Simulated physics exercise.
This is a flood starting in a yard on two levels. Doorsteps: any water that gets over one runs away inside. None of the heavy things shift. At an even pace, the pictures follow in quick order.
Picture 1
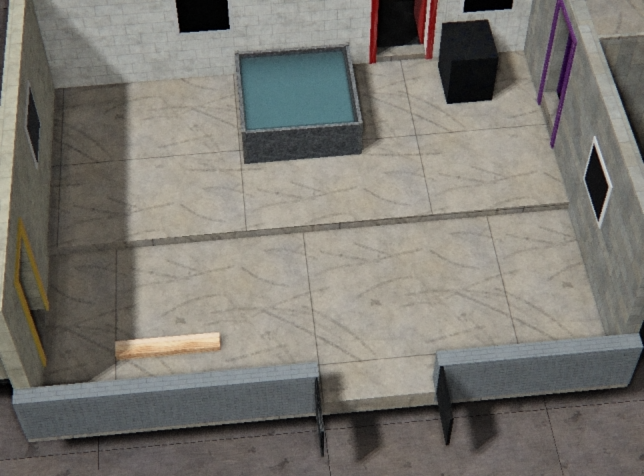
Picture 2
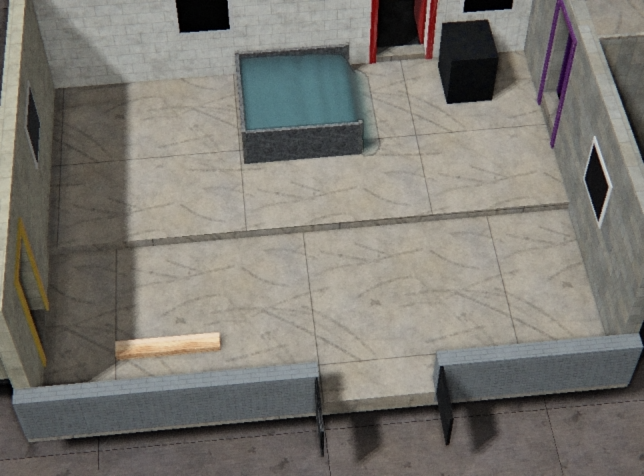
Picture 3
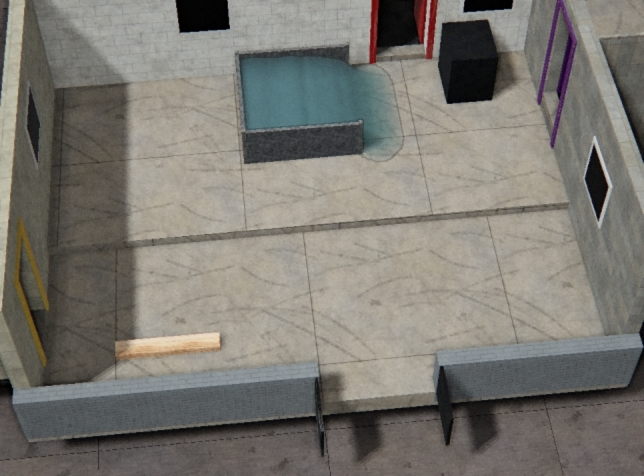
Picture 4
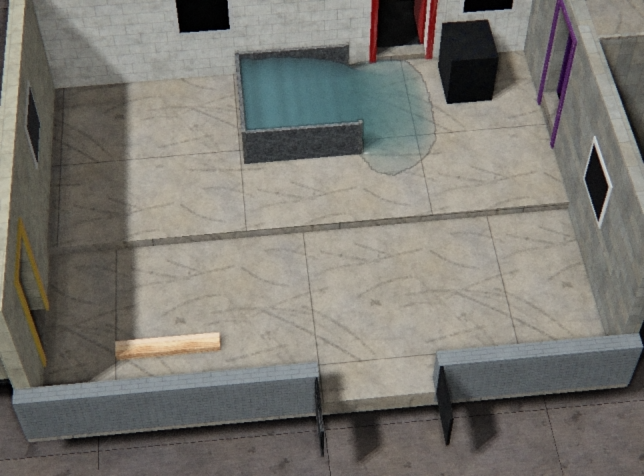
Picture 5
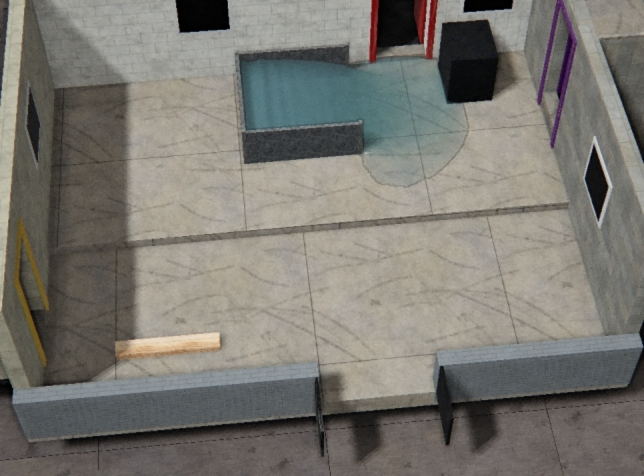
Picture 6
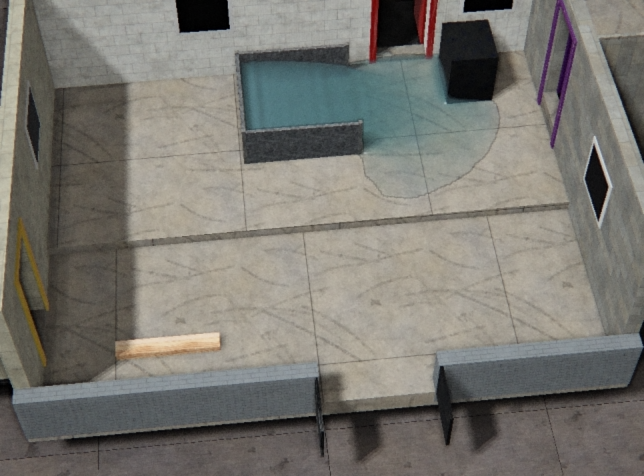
Water pours from the right side of a raised gray tank in a walled, two-level yard, spreading steadily across the upper paving past the red doorway, around the black block and forward toward the low step.
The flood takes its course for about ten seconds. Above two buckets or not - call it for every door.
Red door: Above two buckets; purple door: Not above two buckets; yellow door: Not above two buckets.
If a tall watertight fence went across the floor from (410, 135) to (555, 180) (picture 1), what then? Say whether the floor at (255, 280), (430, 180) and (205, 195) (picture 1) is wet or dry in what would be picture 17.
The first spot is untouched, the second swamped, the third untouched.
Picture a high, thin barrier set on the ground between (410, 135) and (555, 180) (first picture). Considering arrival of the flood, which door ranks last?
The yellow door.
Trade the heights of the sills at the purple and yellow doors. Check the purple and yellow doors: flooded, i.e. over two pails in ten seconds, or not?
The purple door overshoots the limit, while the yellow door falls short of it.
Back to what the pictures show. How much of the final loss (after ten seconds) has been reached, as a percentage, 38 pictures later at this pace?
Roughly 55 %.
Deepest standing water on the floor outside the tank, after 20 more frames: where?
Close to (606, 360), I'd say.
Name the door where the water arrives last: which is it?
The one in yellow.
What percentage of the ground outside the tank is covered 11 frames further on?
Around 25 percent of it.
A moment on, water covers 20 % of the floor; the red door under two buckets in, the purple door wet at the sill, nothing in, the yellow door not reached.
Next, water covers 25 % of the floor; the red door over two buckets in, the purple door wet at the sill, nothing in, the yellow door not reached.
Then, water covers 30 % of the floor; the red door far over two buckets in, the purple door wet at the sill, nothing in, the yellow door not reached.
Later, water covers 55 % of the floor; the red door far over two buckets in, the purple door wet at the sill, nothing in, the yellow door not reached.
In the end, water covers 75 % of the floor; the red door far over two buckets in, the purple door wet at the sill, nothing in, the yellow door wet at the sill, nothing in.
